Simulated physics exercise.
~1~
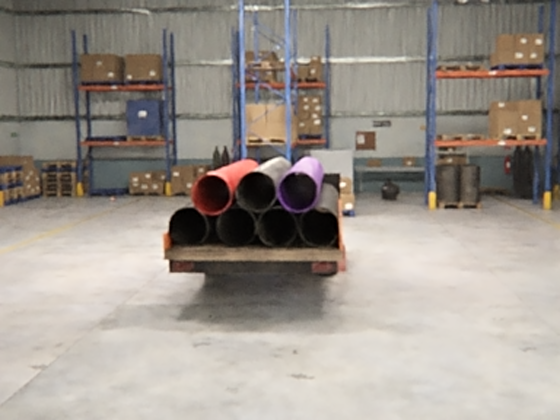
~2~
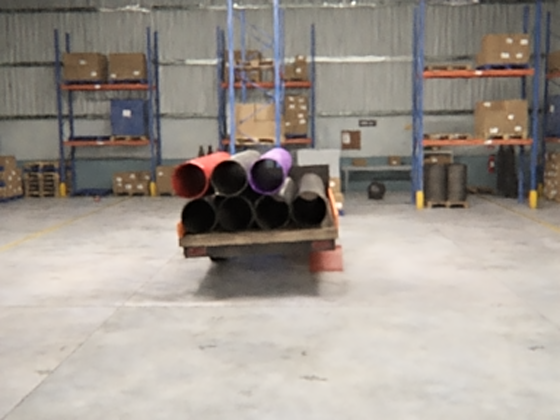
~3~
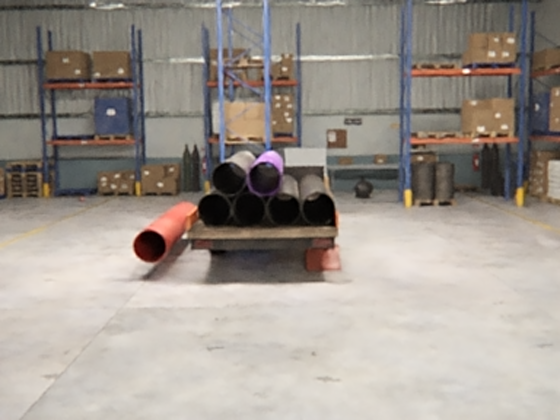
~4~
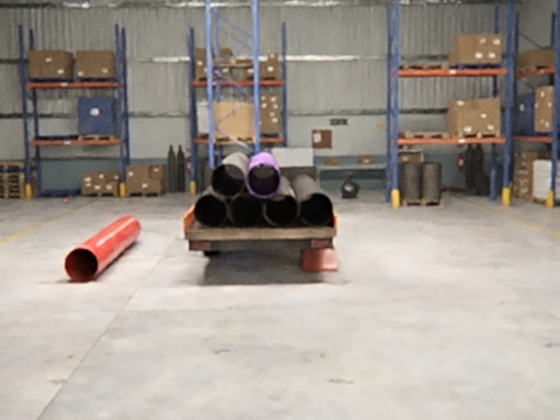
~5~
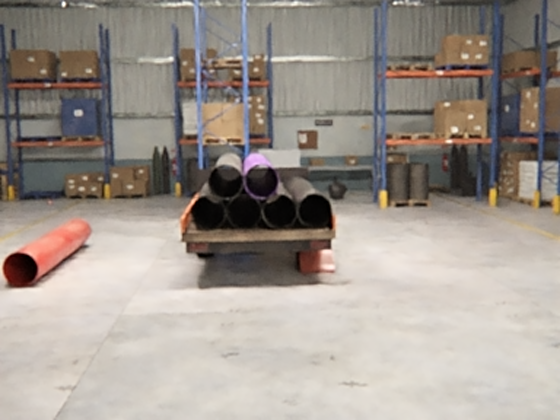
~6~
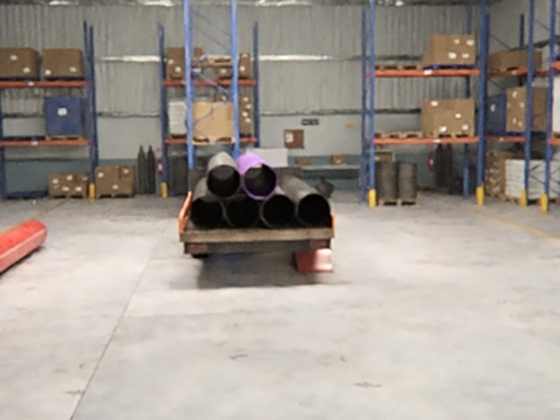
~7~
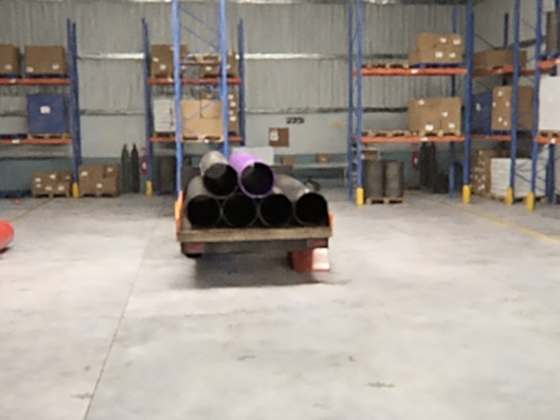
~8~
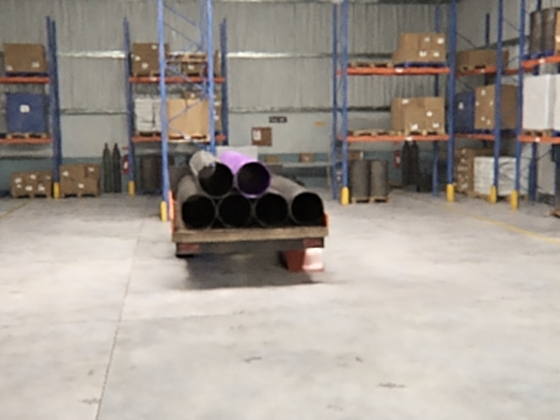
A red pipe rolls off the left of a tilting trailer while the others stay aboard.
